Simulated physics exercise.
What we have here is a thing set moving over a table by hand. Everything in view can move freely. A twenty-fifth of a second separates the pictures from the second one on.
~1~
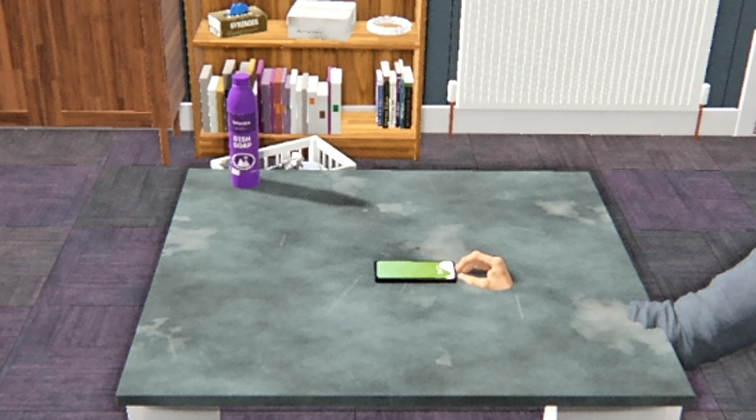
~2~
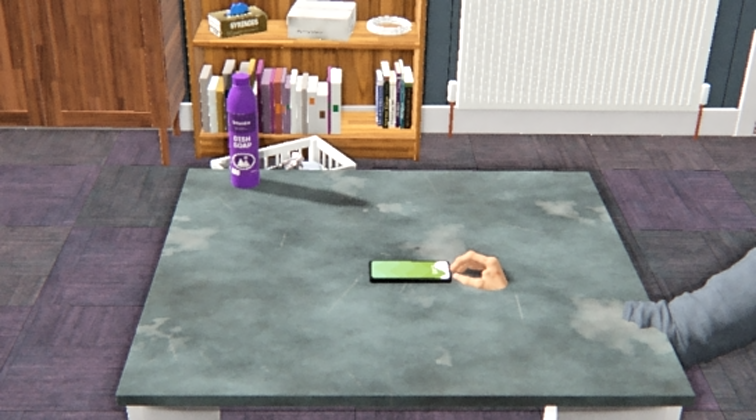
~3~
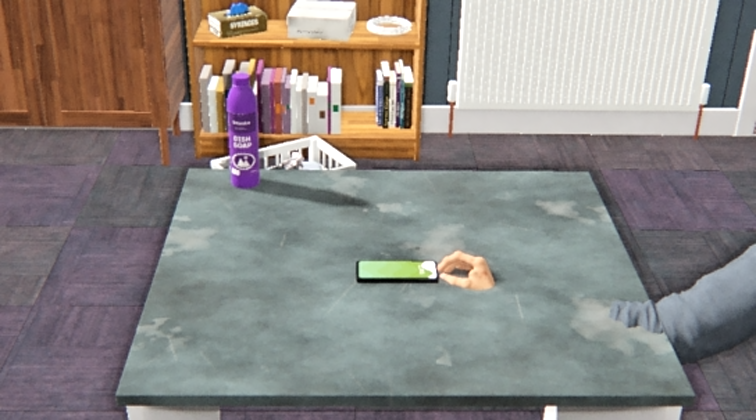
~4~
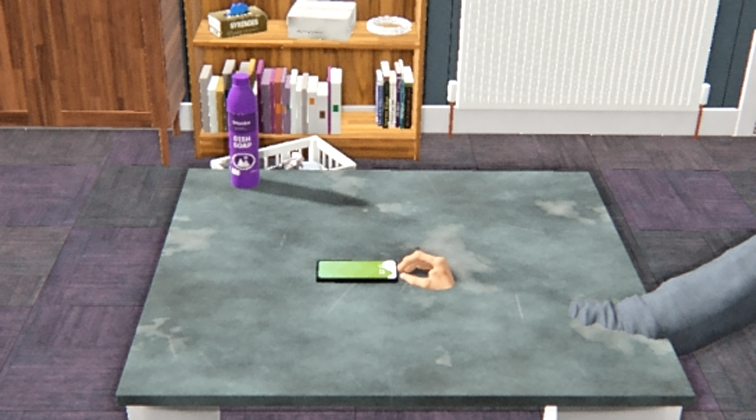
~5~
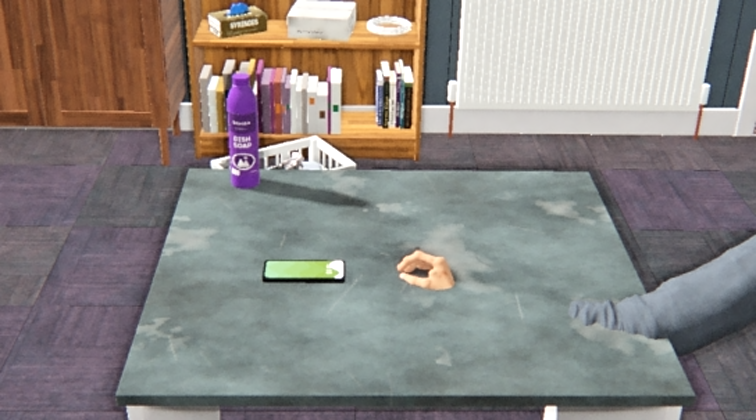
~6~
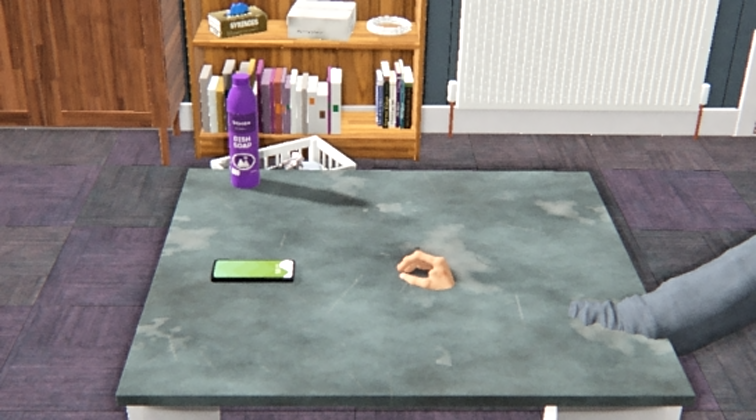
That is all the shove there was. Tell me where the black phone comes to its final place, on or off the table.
Off the table.
Then, 0.10 s later than the last frame, black phone now off the table.
Then, 0.30 s later than the last frame, things are still on the move.
Then, 0.50 s later than the last frame, as before.
When it is over, off the table, black phone.
